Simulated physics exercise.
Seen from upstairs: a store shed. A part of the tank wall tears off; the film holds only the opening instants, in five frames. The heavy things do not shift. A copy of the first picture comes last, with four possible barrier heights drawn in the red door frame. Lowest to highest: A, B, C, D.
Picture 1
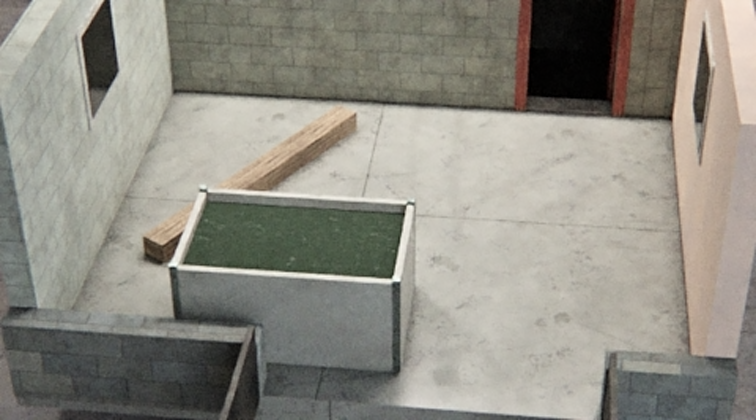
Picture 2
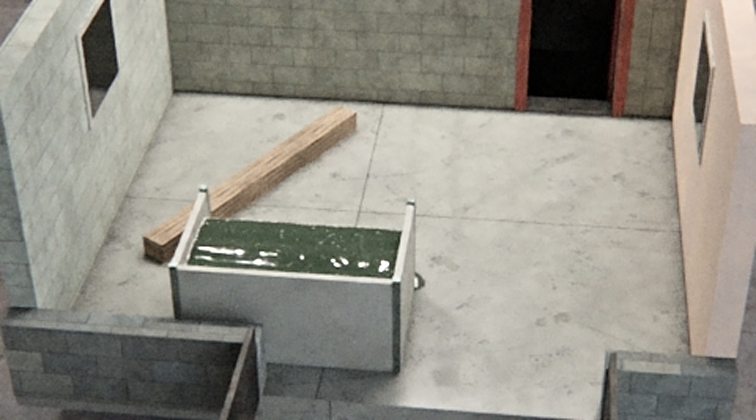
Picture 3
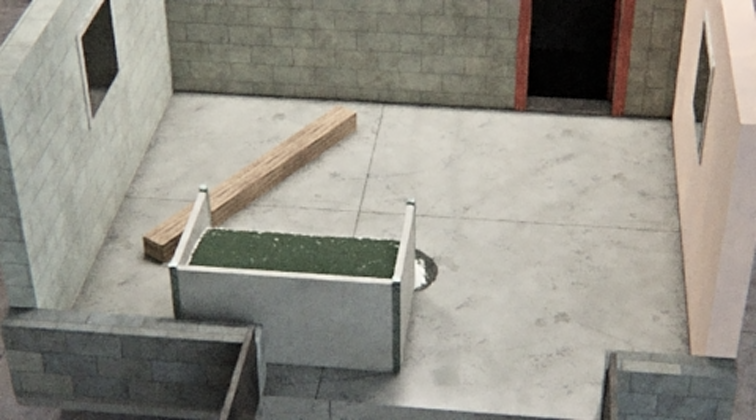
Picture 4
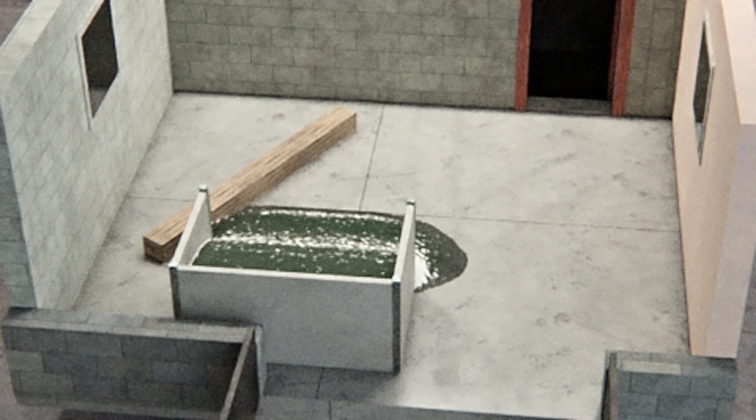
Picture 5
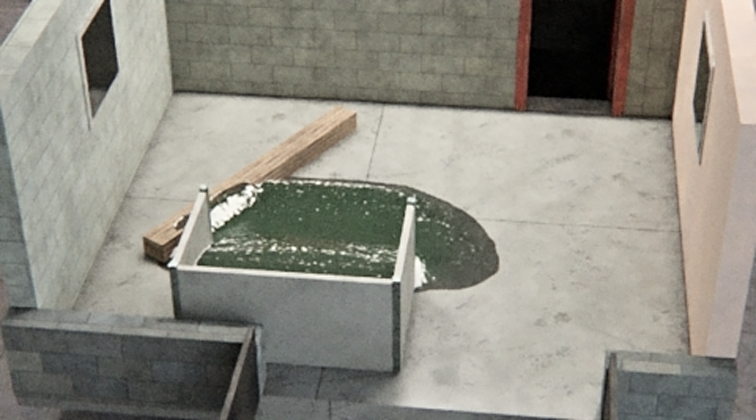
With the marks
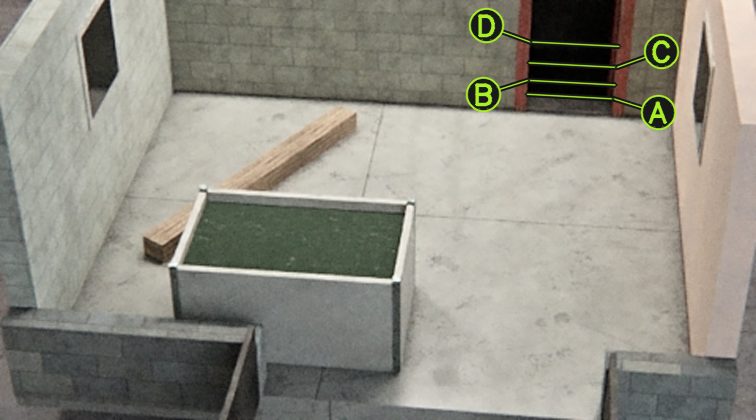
Dark green water pours out the back of a white tank and spreads across the floor.
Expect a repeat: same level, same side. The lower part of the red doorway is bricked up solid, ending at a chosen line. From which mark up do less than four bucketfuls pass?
Height A just does it.
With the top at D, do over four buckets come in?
No, that is safe.
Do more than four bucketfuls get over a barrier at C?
No, not at all.
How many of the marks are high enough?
All of the four.
On the marked copy, A at (570, 96); B at (571, 82); C at (572, 65); D at (574, 44); from the bottom up A, B, C, D.
With A, a splash gets over, under a bucket.
With B, nothing gets over.
With C, nothing gets over.
With D, nothing gets over.
